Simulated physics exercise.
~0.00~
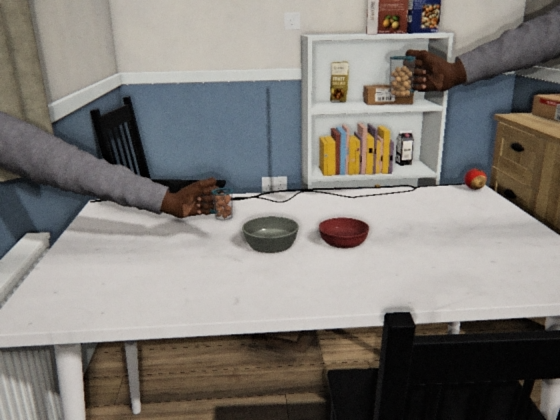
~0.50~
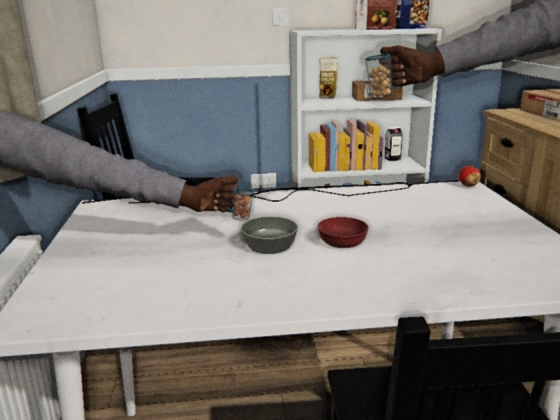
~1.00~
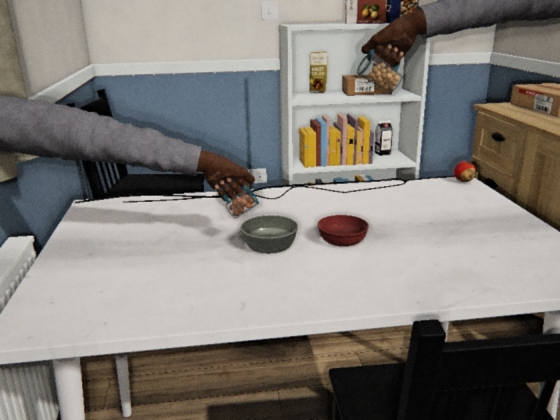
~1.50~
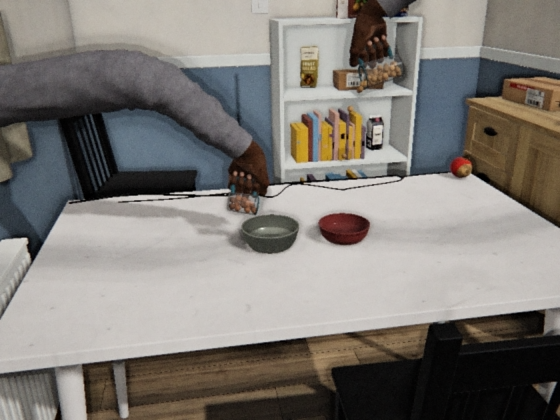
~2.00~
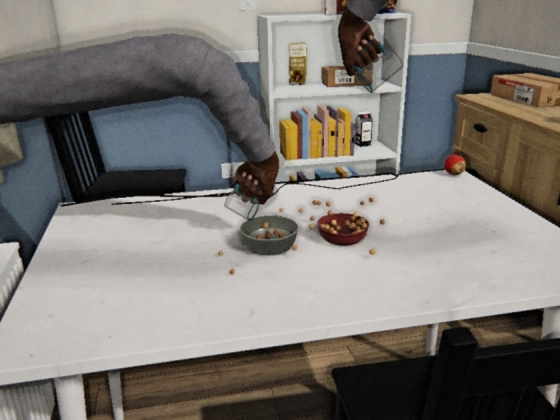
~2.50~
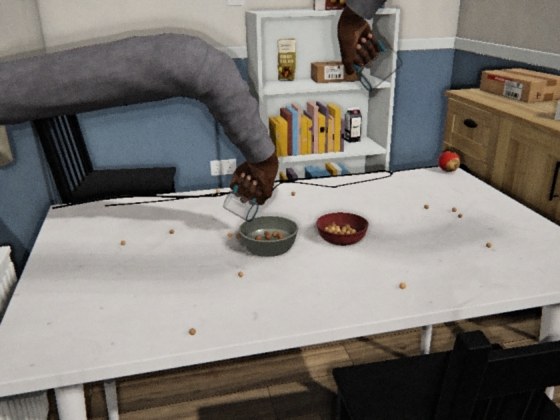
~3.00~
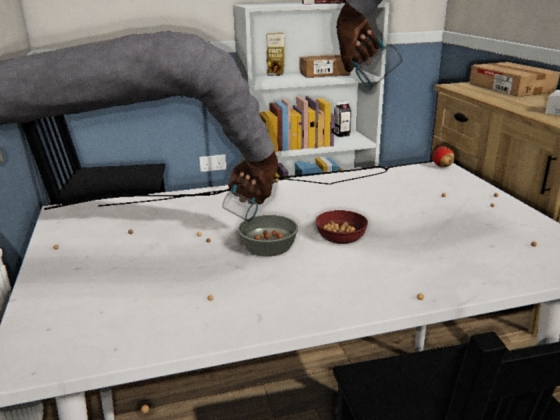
At a white table, two hands tip cups over bowls, and round bits scatter around.
